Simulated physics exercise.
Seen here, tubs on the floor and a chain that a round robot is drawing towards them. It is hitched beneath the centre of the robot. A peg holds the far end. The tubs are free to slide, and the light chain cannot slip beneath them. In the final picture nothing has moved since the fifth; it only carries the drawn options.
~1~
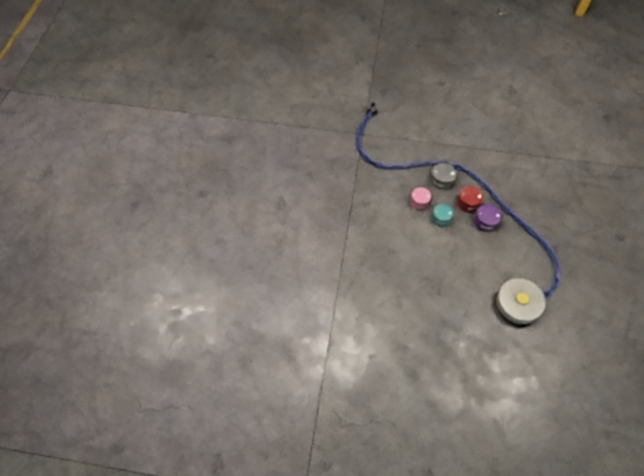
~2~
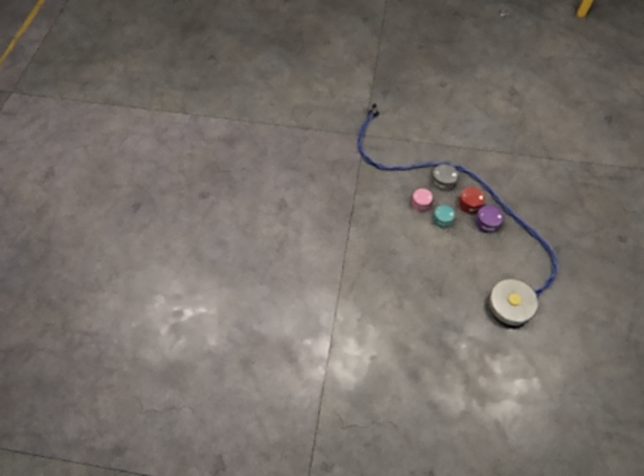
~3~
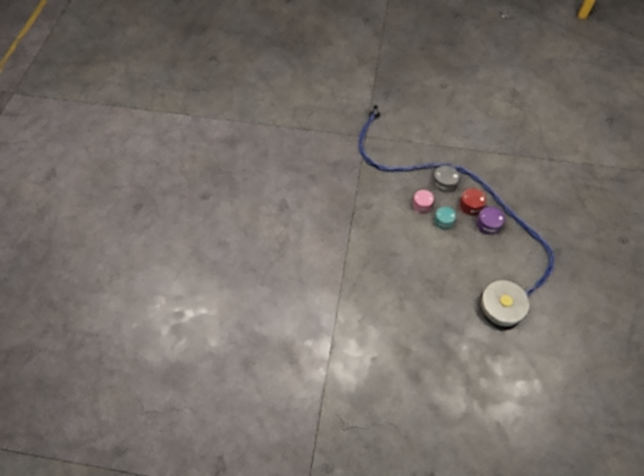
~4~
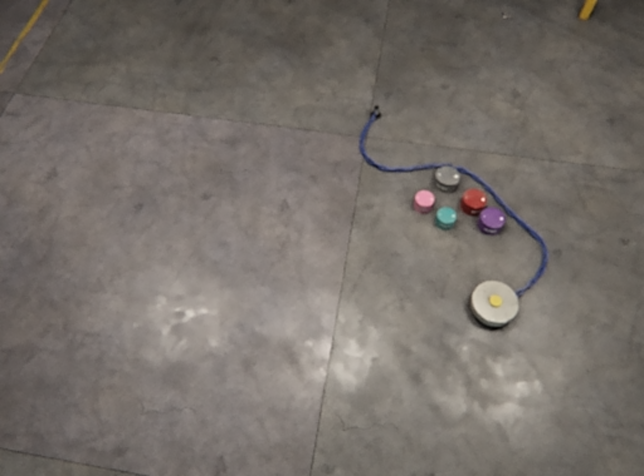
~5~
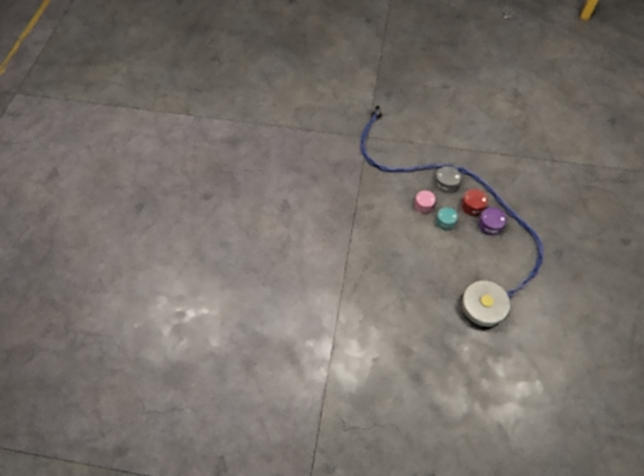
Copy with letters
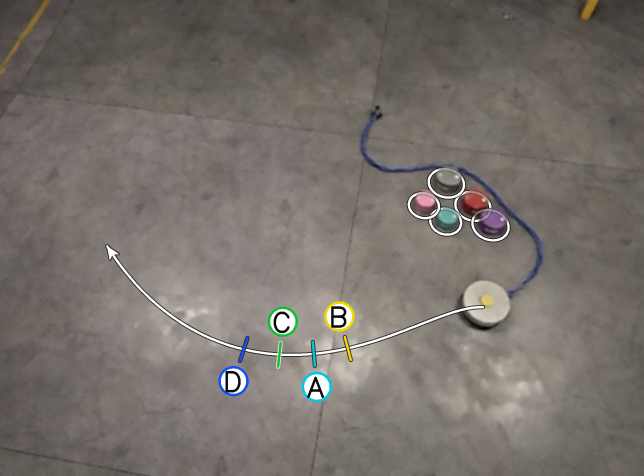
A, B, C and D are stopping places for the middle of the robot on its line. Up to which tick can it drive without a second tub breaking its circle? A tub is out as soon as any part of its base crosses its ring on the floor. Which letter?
No farther than B.
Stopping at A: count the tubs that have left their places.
Three.
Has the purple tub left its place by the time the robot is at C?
Yes.
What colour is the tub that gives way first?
The purple tub.
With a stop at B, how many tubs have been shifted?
By then, one.
On the marked copy, A at (314, 354); B at (348, 348); C at (279, 355); D at (244, 349); the route from (483, 307) via (268, 354) to (107, 246).
Taking B. A third of the way, robot (438, 315).
Two thirds of the way, robot (390, 333).
When it is over, robot (348, 346); purple tub (480, 222); one over the rings.
As for the rest, A has three over the rings; C has four over the rings; D has five over the rings.
